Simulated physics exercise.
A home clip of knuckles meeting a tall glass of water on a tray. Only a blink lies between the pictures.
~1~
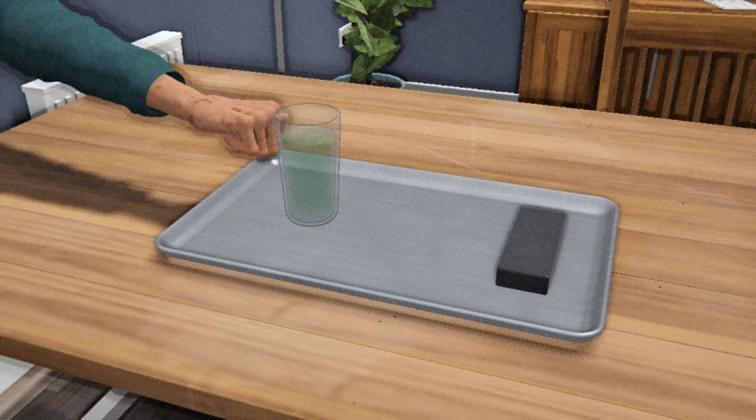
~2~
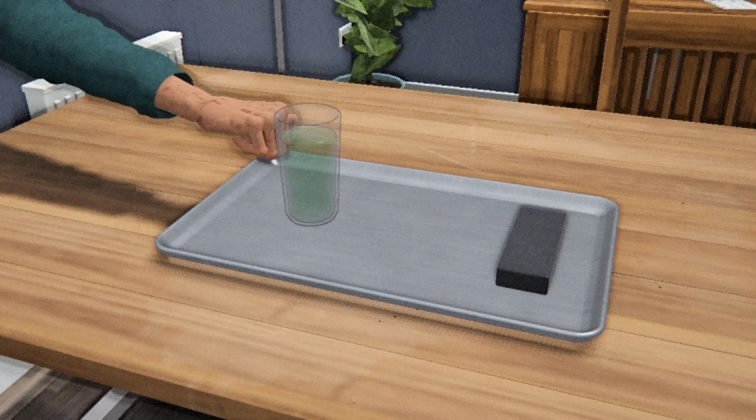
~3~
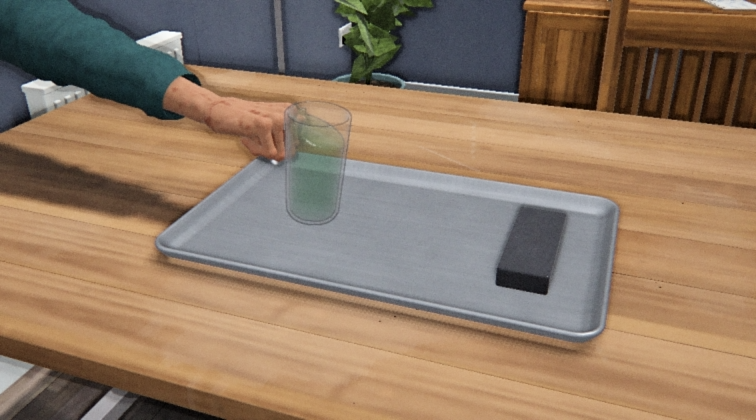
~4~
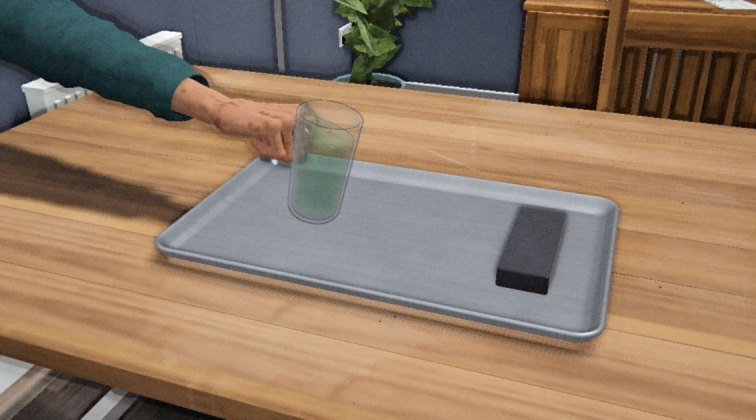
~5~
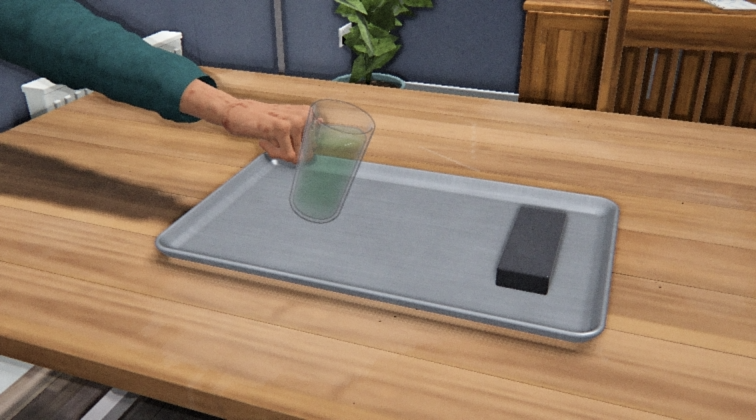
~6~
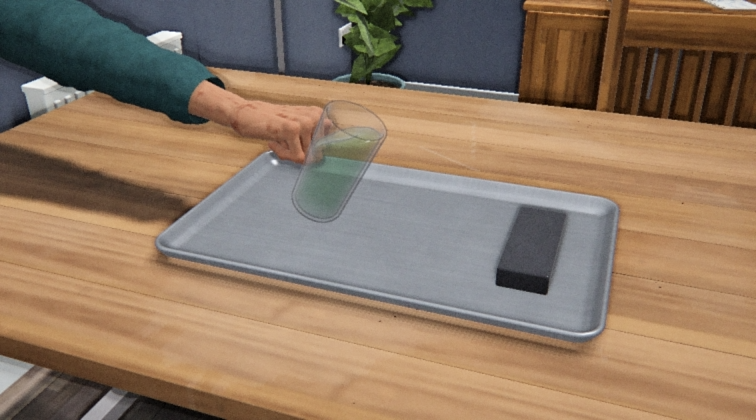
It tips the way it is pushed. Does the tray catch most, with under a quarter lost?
As it turns out, three quarters and more stay on the tray.
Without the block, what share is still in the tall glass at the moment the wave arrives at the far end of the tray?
Some 60 per cent.
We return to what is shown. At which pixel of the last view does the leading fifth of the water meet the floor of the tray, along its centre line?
Close to (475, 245).
A moment on, the tall glass lies on its side and 100 per cent is in the glass, 0 on the tray and 0 above or beyond its rim.
Next, the tall glass lies on its side and 61 per cent is in the glass, 26 on the tray and 13 above or beyond its rim.
Then the tall glass lies on its side and 37 per cent is in the glass, 38 on the tray and 25 above or beyond its rim.
Later the tall glass lies on its side and 21 per cent is in the glass, 63 on the tray and 16 above or beyond its rim.
Finally, 86 per cent is held by tray and glass, 14 is off the tray.
